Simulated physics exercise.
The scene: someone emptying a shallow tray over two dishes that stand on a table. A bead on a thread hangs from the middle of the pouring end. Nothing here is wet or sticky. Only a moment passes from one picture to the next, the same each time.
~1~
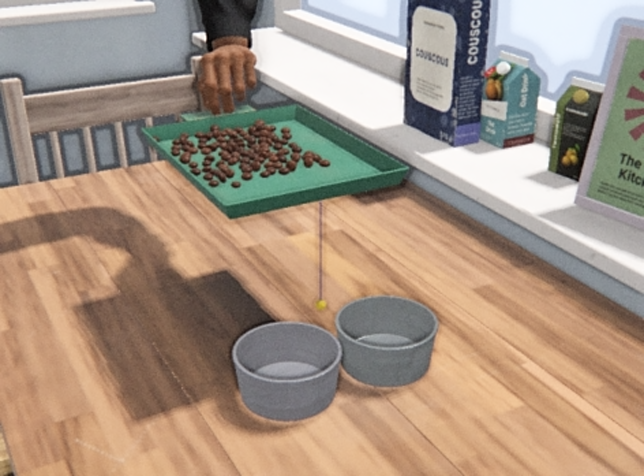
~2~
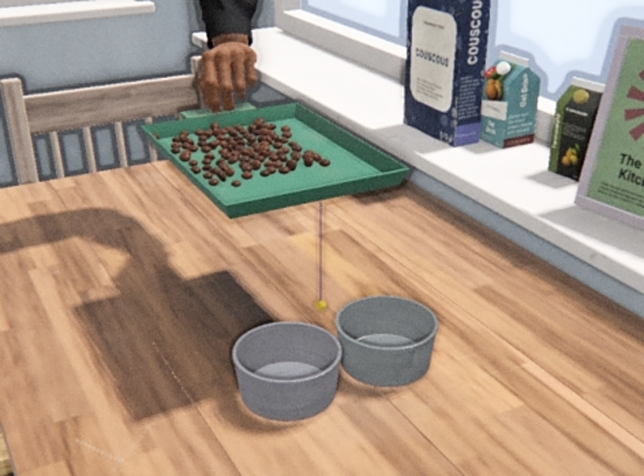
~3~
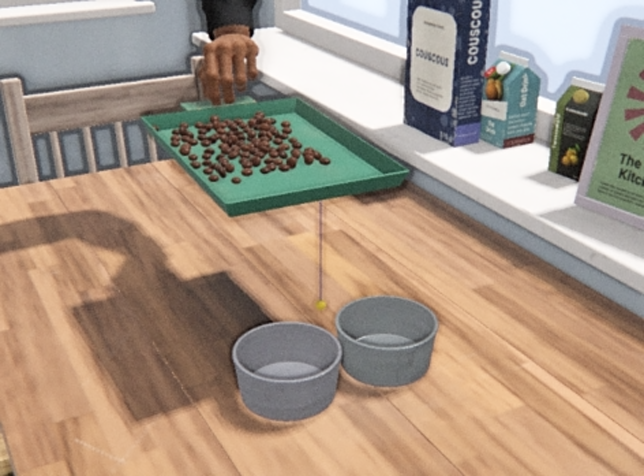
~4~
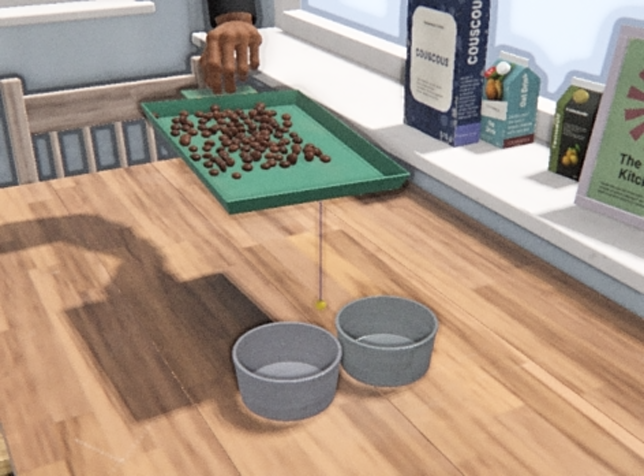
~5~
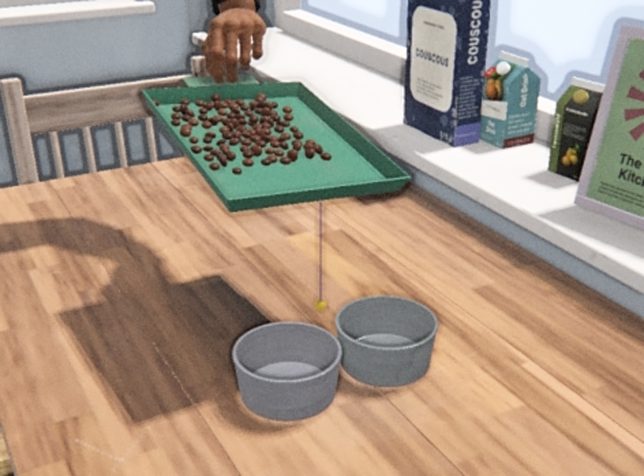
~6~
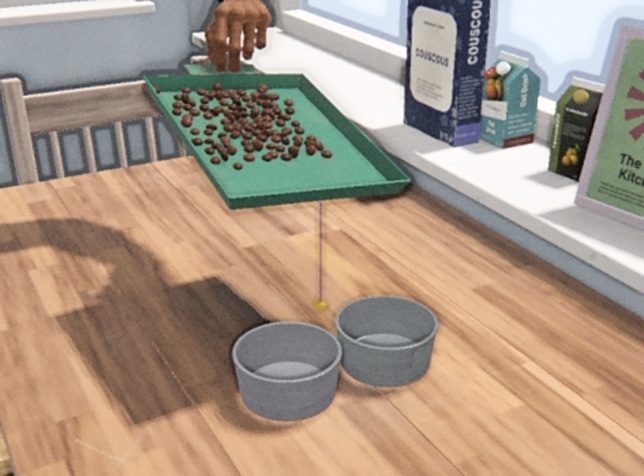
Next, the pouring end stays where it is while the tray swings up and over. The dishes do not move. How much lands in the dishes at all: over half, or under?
They take over half between them.
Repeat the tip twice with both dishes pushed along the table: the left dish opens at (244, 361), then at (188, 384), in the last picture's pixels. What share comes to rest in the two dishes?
The first gives 20 %, the second 0 %.
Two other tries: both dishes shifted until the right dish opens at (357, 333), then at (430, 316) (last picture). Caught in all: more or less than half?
The first try: Not half. The second: Most of it.
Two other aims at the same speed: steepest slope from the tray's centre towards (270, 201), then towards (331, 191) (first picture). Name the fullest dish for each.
At the first place the left one, at the second the dish on the right.
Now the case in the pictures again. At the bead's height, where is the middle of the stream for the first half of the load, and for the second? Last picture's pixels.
The first part at (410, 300); the rest at (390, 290).
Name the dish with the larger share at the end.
It is right.
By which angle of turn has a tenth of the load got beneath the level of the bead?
Near 65 degrees.
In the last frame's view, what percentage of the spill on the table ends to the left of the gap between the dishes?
It comes to 10 per cent or so.
Soon after the last picture, tray tipped steeply; nearly all on the tray; a small part in the air.
A little later, tray tipped right over; about a third on the tray; about a third in the right dish; about a quarter outside both; a small part in the air.
Later still, tray tipped past a quarter turn; about two thirds in the right dish; about a quarter outside both.
At rest, tray tipped past a quarter turn; none in the left dish; about two thirds in the right dish; about a quarter outside both.
